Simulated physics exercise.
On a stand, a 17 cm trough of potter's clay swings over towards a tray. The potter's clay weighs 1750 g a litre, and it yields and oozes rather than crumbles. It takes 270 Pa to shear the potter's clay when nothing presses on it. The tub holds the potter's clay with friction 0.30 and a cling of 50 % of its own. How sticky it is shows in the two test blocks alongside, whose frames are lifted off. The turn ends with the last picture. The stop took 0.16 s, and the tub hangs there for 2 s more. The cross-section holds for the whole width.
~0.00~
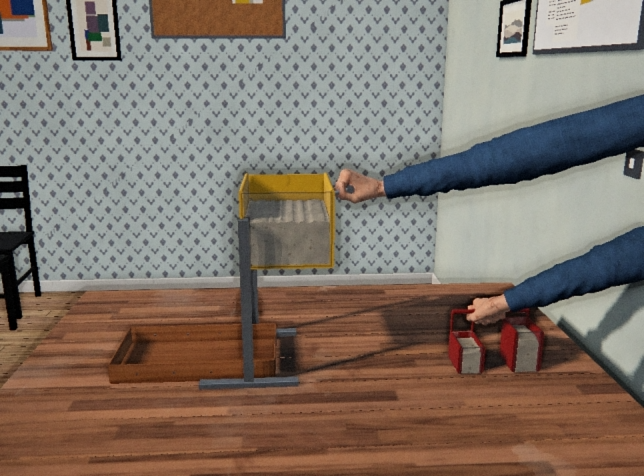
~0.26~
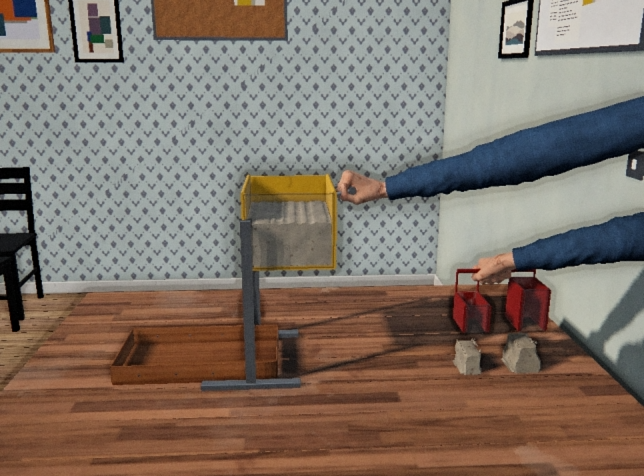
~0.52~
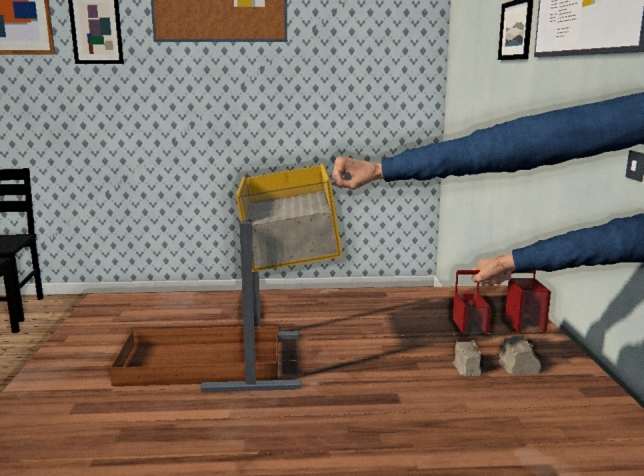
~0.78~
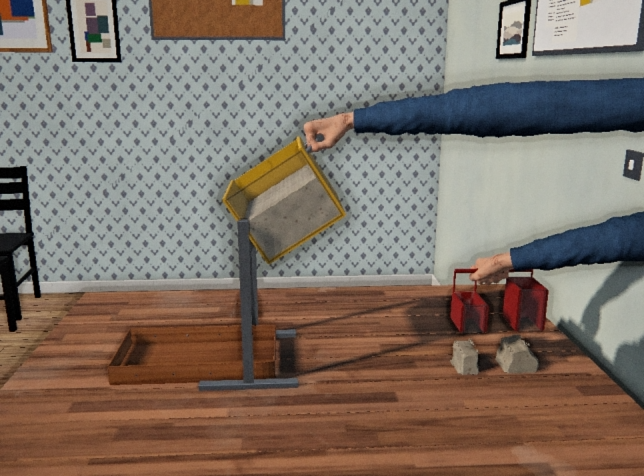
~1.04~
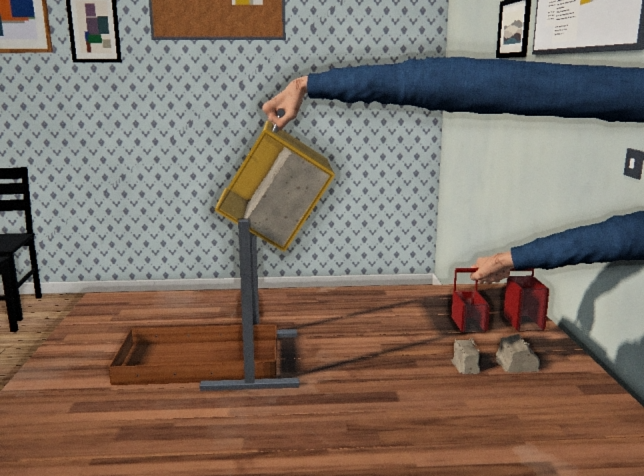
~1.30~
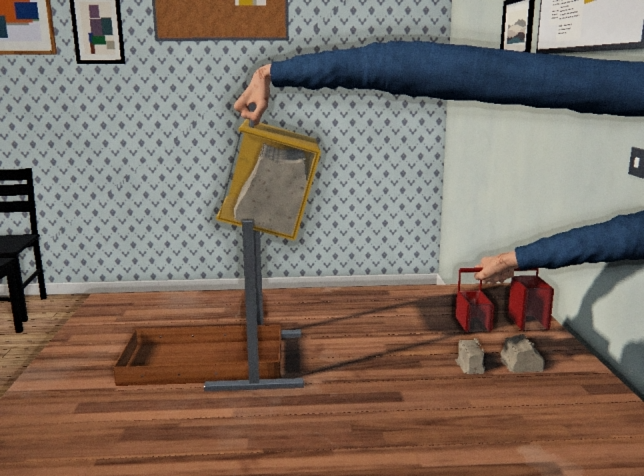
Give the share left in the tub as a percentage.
The share left in the tub is near 100 %.
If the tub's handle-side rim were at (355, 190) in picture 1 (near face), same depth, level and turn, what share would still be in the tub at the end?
Then about 75 %.
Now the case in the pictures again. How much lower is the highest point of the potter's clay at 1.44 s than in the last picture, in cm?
Some 2 cm.
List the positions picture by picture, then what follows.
The first picture shows handle-side rim at (330, 192), tilt 0 degrees; highest point of the potter's clay at (282, 221); test blocks 6.0 cm, 9.3 cm high (left to right).
The second picture shows handle-side rim at (332, 193), tilt 0 degrees; highest point of the potter's clay at (284, 223); test blocks 5.9 cm, 7.7 cm high (left to right).
The third picture shows handle-side rim at (326, 181), tilt 9 degrees; highest point of the potter's clay at (326, 211); test blocks 5.9 cm, 7.1 cm high (left to right).
The fourth picture shows handle-side rim at (299, 151), tilt 33 degrees; highest point of the potter's clay at (313, 179); test blocks 5.9 cm, 7.0 cm high (left to right).
The fifth picture shows handle-side rim at (264, 134), tilt 57 degrees; highest point of the potter's clay at (292, 153); test blocks 5.9 cm, 6.8 cm high (left to right).
The sixth picture shows handle-side rim at (240, 132), tilt 73 degrees; highest point of the potter's clay at (260, 158); test blocks 5.9 cm, 6.8 cm high (left to right).
By 1.44 s, the tub is at 73 degrees and holds 100 %.
By 1.61 s, the tub is at 73 degrees and holds 100 %.
By 1.78 s, the tub is at 73 degrees and holds 100 %.
By 1.95 s, the tub is at 73 degrees and holds 100 %.
By 3.30 s, at the end, the tub is at 73 degrees and holds 100 %.
